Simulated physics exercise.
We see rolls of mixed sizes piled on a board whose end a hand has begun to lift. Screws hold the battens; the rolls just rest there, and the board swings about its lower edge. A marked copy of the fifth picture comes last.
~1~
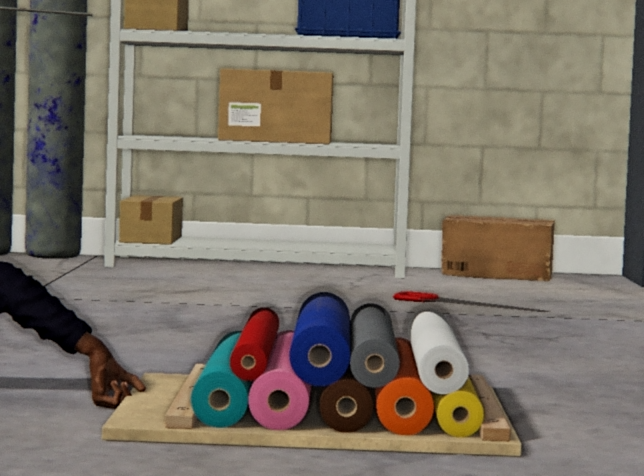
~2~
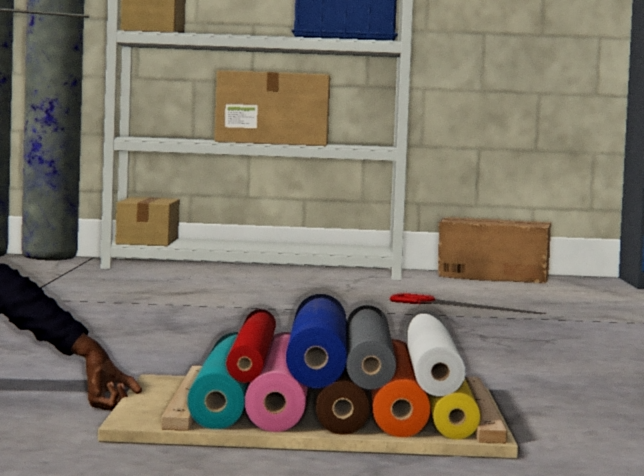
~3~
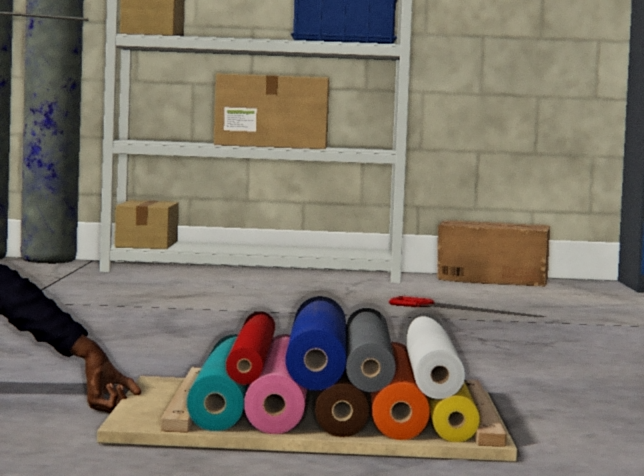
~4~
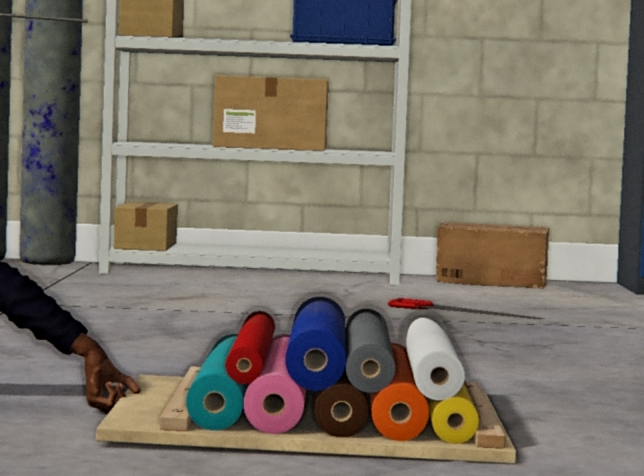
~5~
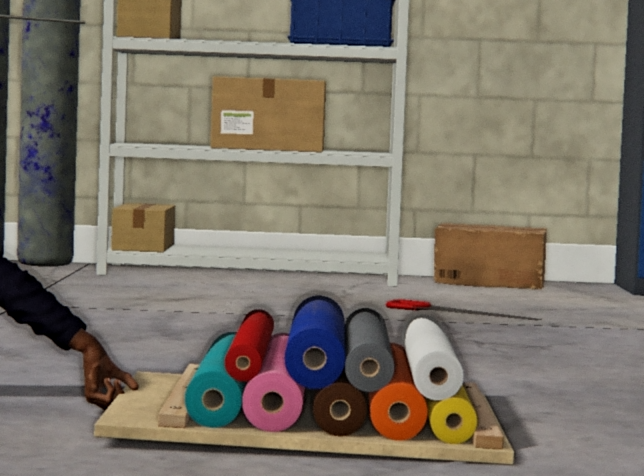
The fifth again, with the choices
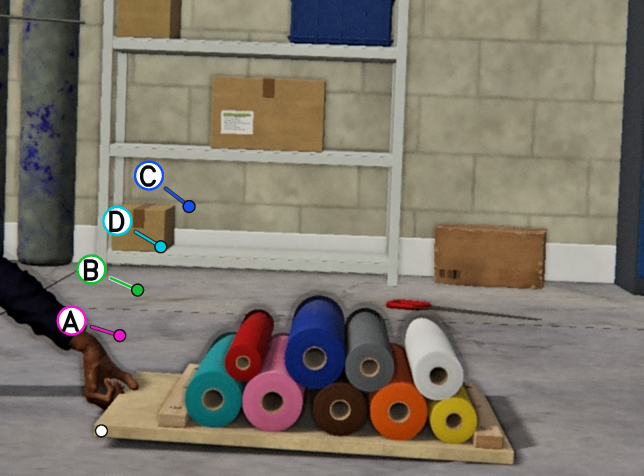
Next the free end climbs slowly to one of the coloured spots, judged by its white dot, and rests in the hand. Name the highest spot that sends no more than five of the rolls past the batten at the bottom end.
C is the limit.
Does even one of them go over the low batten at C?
At C: Yes.
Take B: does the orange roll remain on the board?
Yes, with B.
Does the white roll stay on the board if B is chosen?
No.
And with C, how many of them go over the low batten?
It comes to three.
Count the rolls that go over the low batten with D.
At D the number is three.
On the copy, A at (120, 335); B at (138, 290); C at (189, 206); D at (161, 247); the white dot at (102, 431).
On C. First, board at 20°.
Then, board at 36°.
Finally, board at 36°, three over the low batten (grey, blue, white).
By contrast, A none over the low batten; B three over the low batten (grey, blue, white); D three over the low batten (grey, blue, white).
